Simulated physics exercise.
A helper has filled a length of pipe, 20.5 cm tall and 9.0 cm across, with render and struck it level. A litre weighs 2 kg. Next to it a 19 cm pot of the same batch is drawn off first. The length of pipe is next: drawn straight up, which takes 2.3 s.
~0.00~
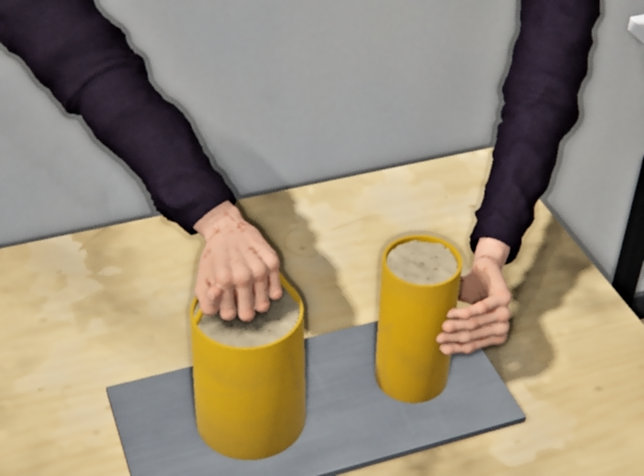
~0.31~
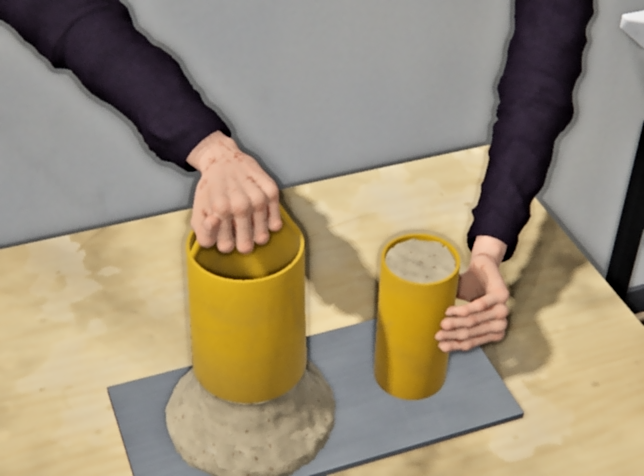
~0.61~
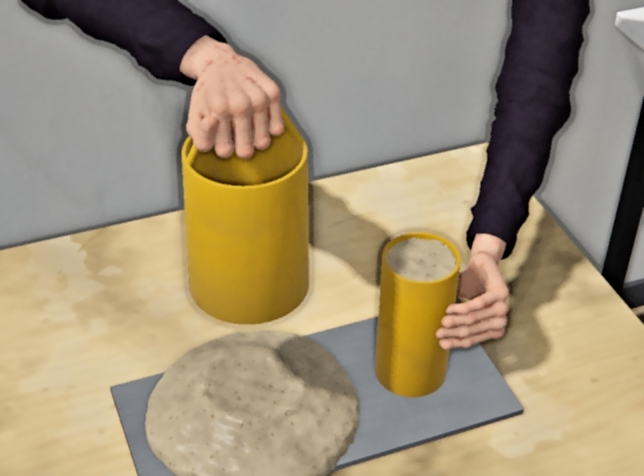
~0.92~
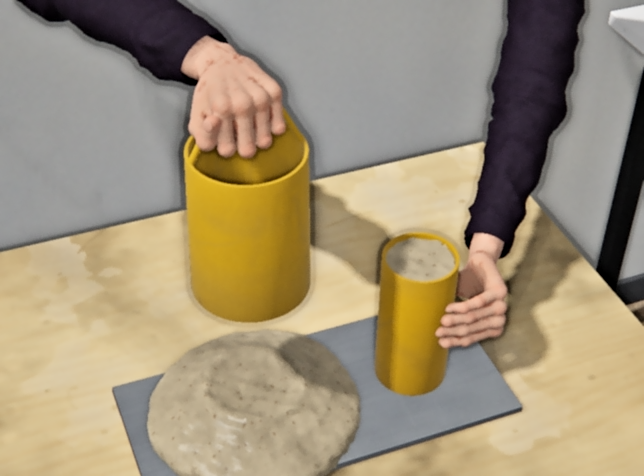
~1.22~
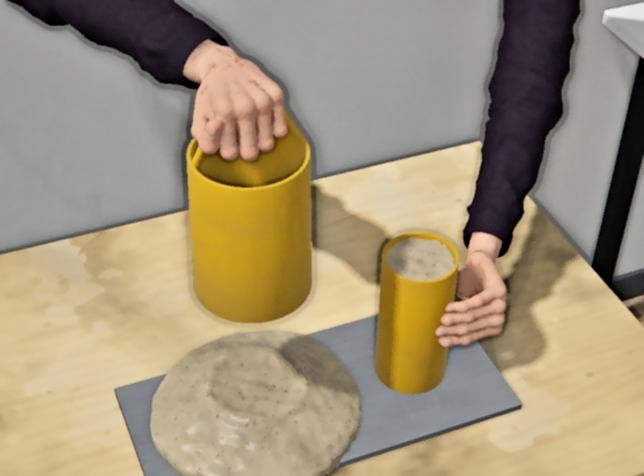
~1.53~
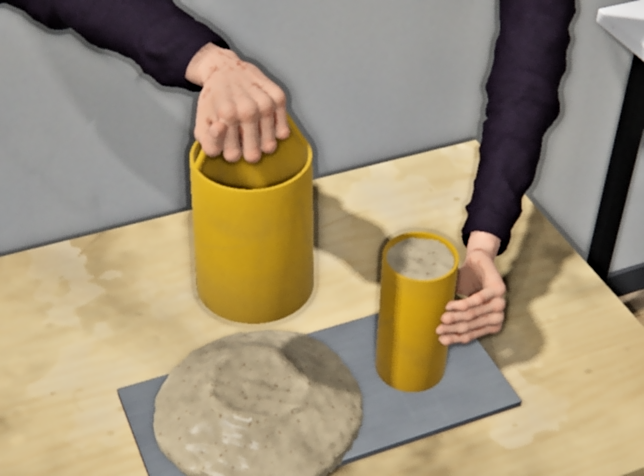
A hand lifts the wider yellow cylinder, and the gray mix inside slumps into a mound.
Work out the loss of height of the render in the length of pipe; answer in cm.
Some 13 cm.
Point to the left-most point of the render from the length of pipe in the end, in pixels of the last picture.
Around (334, 362).
After 2.1 s, the length of pipe is up 4.7 cm; the render has come down 4.6 cm to 16 cm and is 16 cm wide.
After 2.7 s, the length of pipe is up 13 cm; the render has come down 13 cm to 7.4 cm and is 21 cm wide.
After 3.3 s, the length of pipe is up 21 cm; the render has come down 13 cm to 7.3 cm and is 21 cm wide.
After 3.9 s, the length of pipe is clear; the render has come down 13 cm to 7.3 cm and is 21 cm wide.
After 4.4 s, at rest, the length of pipe is clear; the render has come down 13 cm to 7.2 cm and is 21 cm wide.
